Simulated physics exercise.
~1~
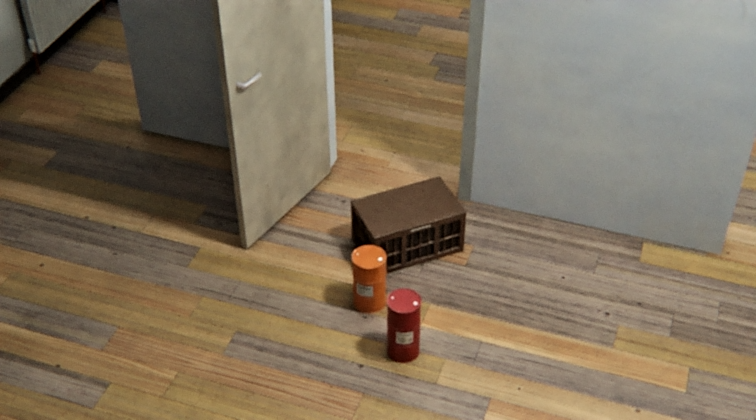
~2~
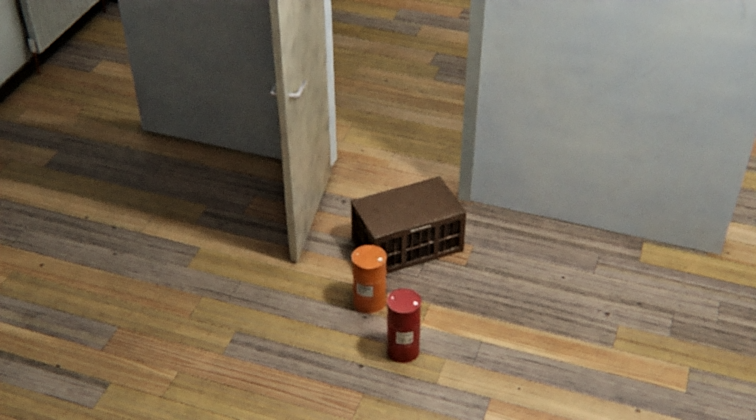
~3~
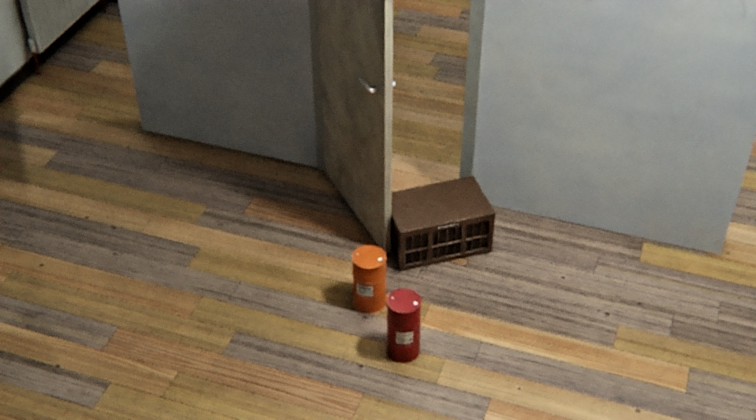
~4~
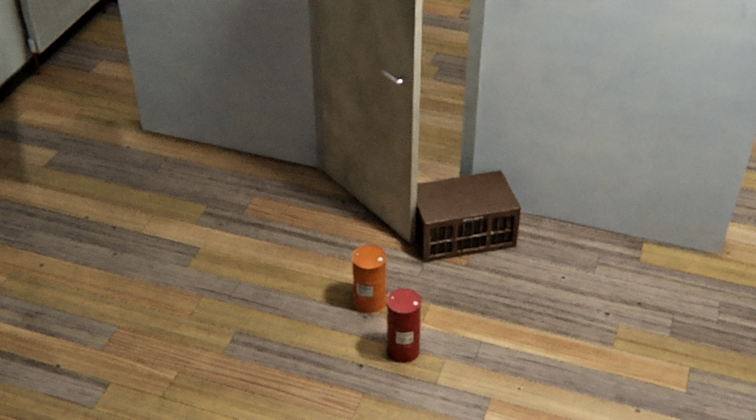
In a room with a wood plank floor and grey walls, a door stands wide open beside a brown chest, with an orange canister and a red canister just in front. The door swings toward the doorway, its free edge coming close to the chest while everything else stays put. It keeps swinging and meets the chest, which slides a little to the right. The door pushes on, and the chest shifts farther right and turns slightly. At the end the door is still partly open, its edge against the chest, and both canisters stand where they began.
